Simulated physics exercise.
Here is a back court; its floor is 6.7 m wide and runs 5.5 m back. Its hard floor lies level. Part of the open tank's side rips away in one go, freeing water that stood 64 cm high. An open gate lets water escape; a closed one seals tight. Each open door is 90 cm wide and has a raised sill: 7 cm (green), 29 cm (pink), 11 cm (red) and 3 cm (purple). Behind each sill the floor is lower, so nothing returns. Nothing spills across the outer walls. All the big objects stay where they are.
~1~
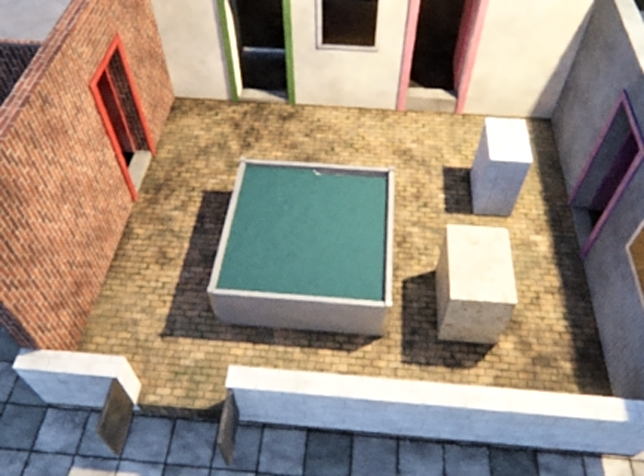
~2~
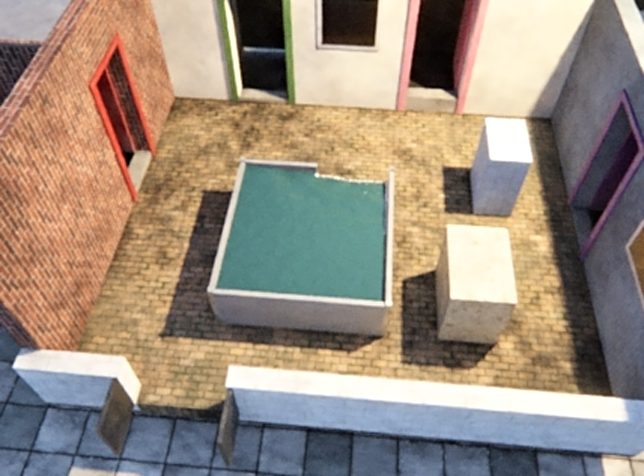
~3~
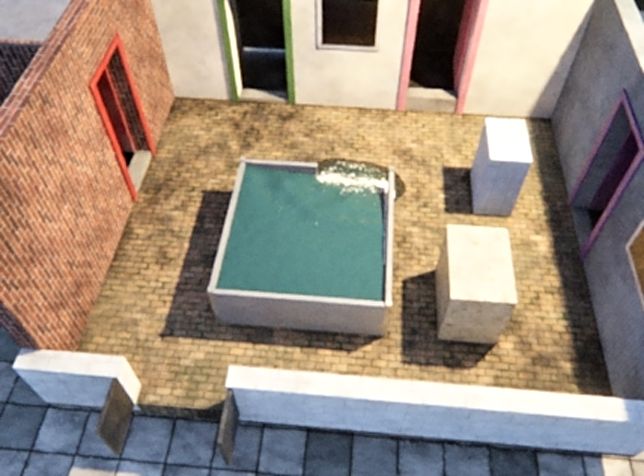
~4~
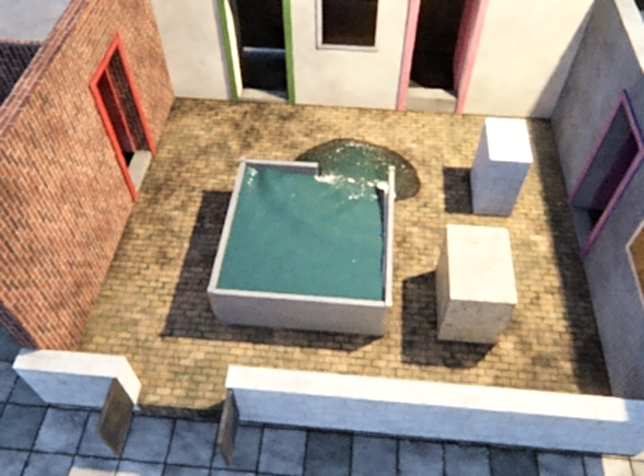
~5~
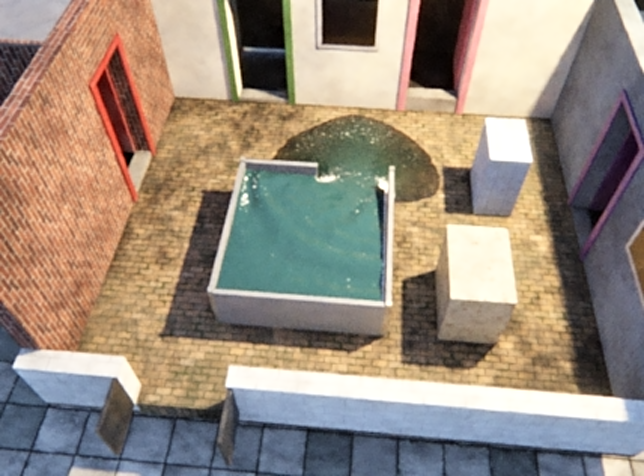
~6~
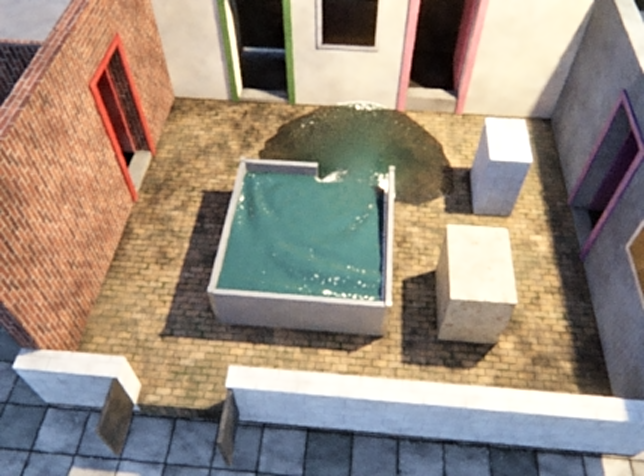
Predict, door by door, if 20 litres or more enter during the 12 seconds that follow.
Door by door: At the green door it passes the limit; at the pink door it stays under the limit; at the red door it keeps below the limit; at the purple door it exceeds the limit.
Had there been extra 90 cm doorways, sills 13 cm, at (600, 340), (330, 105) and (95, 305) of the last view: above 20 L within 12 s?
In that order: Under, above, below.
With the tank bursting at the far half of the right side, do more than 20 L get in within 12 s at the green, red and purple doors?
Then: Green not over, red under, purple over.
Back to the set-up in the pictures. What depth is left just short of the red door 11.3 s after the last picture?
Roughly 5.5 cm deep.
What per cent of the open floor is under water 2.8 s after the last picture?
About 50 per cent.
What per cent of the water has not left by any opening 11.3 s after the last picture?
Some 86 per cent remains.
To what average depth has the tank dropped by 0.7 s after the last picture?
Some 48 cm.
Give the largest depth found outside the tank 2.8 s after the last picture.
Roughly 30 cm.
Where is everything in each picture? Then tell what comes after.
The first picture shows the open tank at (309, 229) is whole and still, 64 cm deep.
In the second picture, the front is at a hidden place, 0.6 m from the gap on the open tank's far side; 0.3 m2 of floor is under water; 64 cm left at the back of the open tank.
In the third picture, water pours out on the open tank's far side and has run 0.9 m, to (324, 164); typically 10 cm deep outside, 64 cm at the open tank's back.
In the fourth picture, water pours out on the open tank's far side and has run 1.4 m, to (338, 142); typically 7 cm deep outside, 64 cm at the open tank's back.
In the fifth picture, water pours out on the open tank's far side and has run 1.9 m, to (347, 119); typically 5 cm deep outside, 64 cm at the open tank's back.
In the sixth picture, water pours out on the open tank's far side and has run 2.3 m, to (389, 110); typically 5 cm deep outside, 61 cm at the open tank's back.
Then, 0.7 s after the last picture water covers 20 % of the floor and is deepest (36 cm) near (359, 191); green door 11 cm at the sill, 0 L in, pink door 26 cm at the sill, 0 L in, red door not reached, purple door not reached.
Then, 1.5 s after the last picture water covers 30 % of the floor and is deepest (40 cm) near (542, 119); green door 13 cm at the sill, 9 L in, pink door 27 cm at the sill, 0 L in, red door not reached, purple door not reached.
Then, 2.8 s after the last picture water covers 50 % of the floor and is deepest (30 cm) near (542, 119); green door 11 cm at the sill, 27 L in, pink door 19 cm at the sill, 1 L in, red door 9 cm at the sill, 0 L in, purple door 6 cm at the sill, 0 L in.
Then, 6.3 s after the last picture water covers 95 % of the floor and is deepest (15 cm) near (597, 381); green door 7 cm at the sill, 40 L in, pink door 12 cm at the sill, 1 L in, red door 8 cm at the sill, 0 L in, purple door 8 cm at the sill, 41 L in.
Then, 11.3 s after the last picture water covers 100 % of the floor and is deepest (12 cm) near (131, 211); green door 5 cm at the sill, 41 L in, pink door 7 cm at the sill, 1 L in, red door 6 cm at the sill, 0 L in, purple door 6 cm at the sill, 81 L in.
